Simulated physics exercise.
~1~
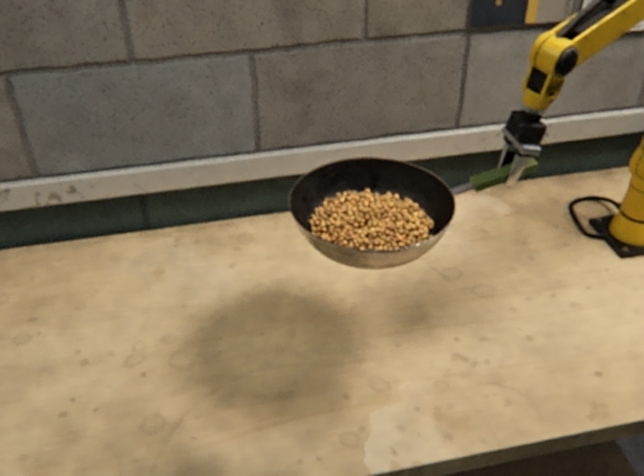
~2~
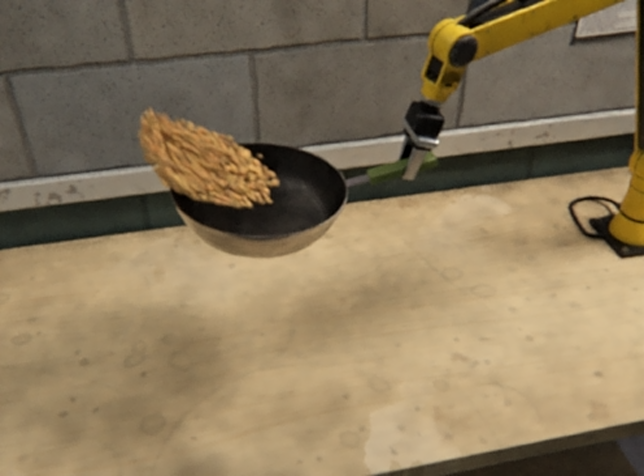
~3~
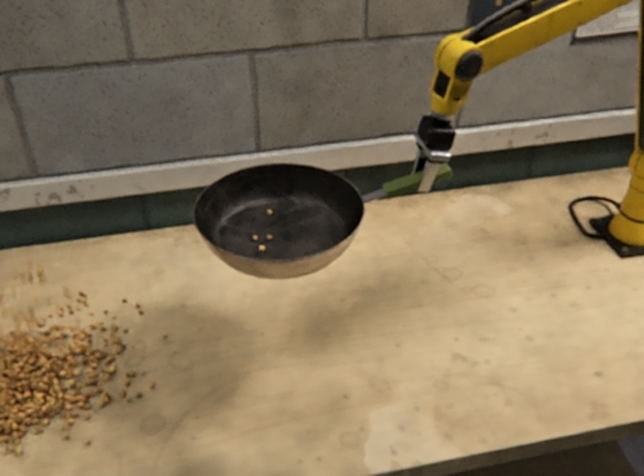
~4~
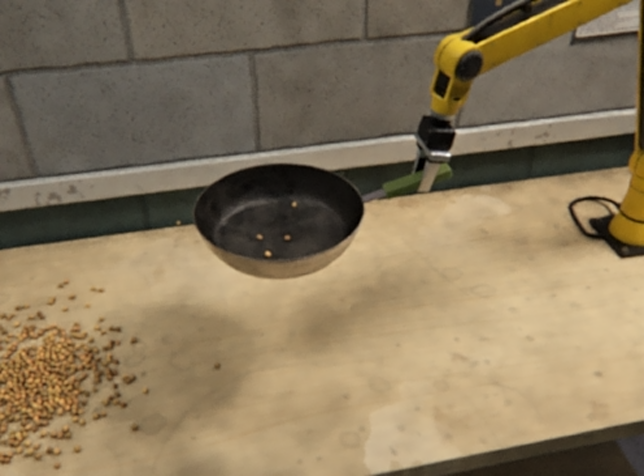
A yellow robot arm on the right grips the green handle of a dark frying pan above a pale wooden bench, seen from slightly above against a grey block wall. The upright pan holds a heap of tan dried chickpeas and casts a soft shadow on the bench. The arm sweeps the pan to the left, and the chickpeas fly up over its left rim in a slanting mass. The pan then shifts slightly down and stops while the chickpeas land and scatter at the lower left. Nearly all lie on the bench, with only a few left in the pan.
